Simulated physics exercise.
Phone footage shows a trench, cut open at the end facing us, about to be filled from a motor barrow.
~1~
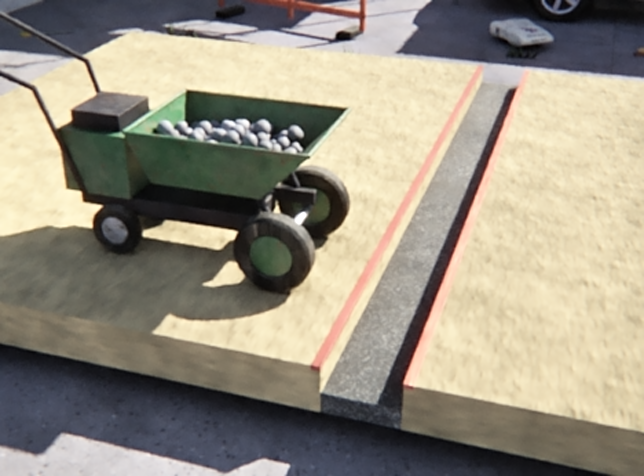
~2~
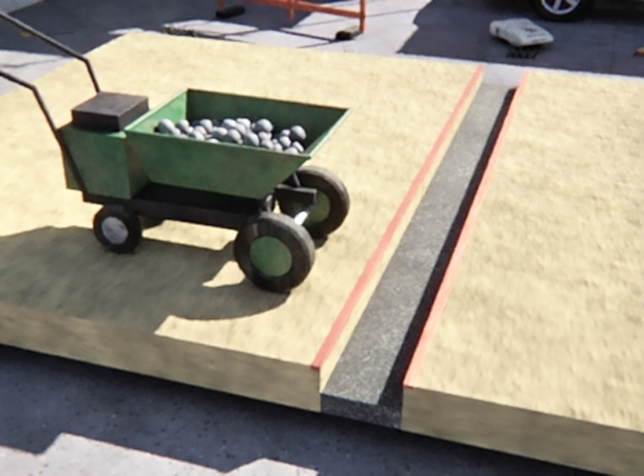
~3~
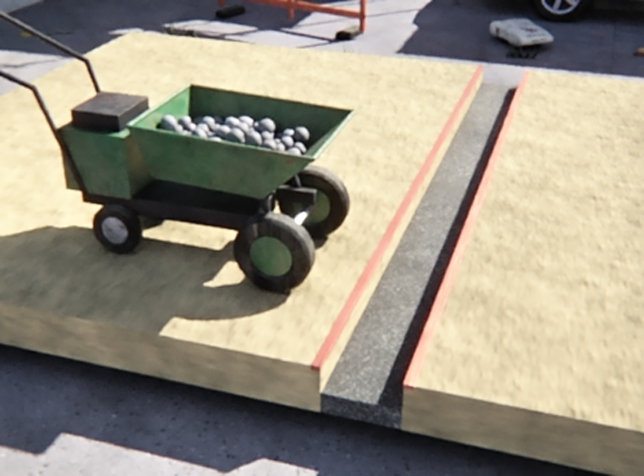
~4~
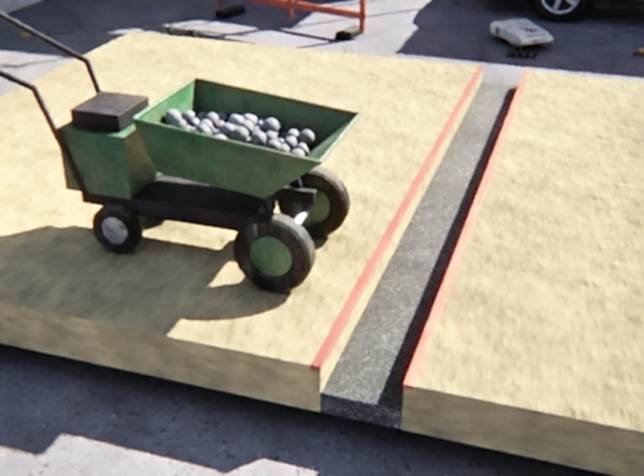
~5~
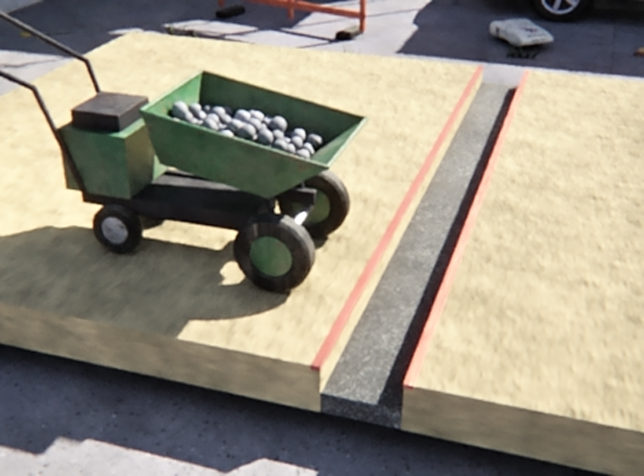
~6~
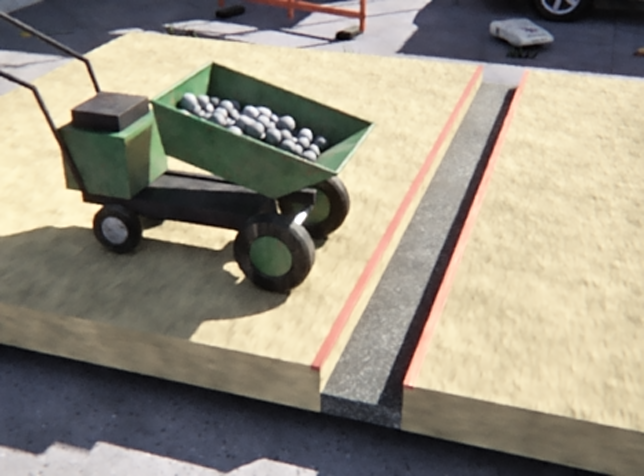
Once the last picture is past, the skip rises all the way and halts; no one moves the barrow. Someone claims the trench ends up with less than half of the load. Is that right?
Not right, it ends up with more than half.
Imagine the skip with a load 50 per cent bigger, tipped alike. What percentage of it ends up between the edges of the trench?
Share: Approx. 70 per cent.
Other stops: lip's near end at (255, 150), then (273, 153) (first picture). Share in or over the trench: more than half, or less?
From the first position beyond one half lands between the edges, from the second beyond one half.
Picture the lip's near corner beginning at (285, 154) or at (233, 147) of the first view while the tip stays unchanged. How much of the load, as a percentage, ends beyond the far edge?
Result: Try 1 = 10 %, try 2 = 0 %.
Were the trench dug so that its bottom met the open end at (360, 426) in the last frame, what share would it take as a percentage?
Something like 80 %.
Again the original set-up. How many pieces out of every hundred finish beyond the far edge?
I'd estimate about 25 per cent of the load.
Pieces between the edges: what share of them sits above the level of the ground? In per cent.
Roughly 15 percent.
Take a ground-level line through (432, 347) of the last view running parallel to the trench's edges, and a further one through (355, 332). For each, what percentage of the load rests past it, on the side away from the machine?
About 20 % and 90 %.
Soon, skip tipped steeply; all in the skip.
A while on, skip tipped right over; about half in the skip; about a third in or heaped over the trench; a stray few beyond it; a stray few falling.
Towards the end, skip tipped right over; a stray few in the skip; about two thirds in or heaped over the trench; about a quarter beyond it.
Finally, skip tipped right over; a stray few in the skip; most in or heaped over the trench; about a quarter beyond it.
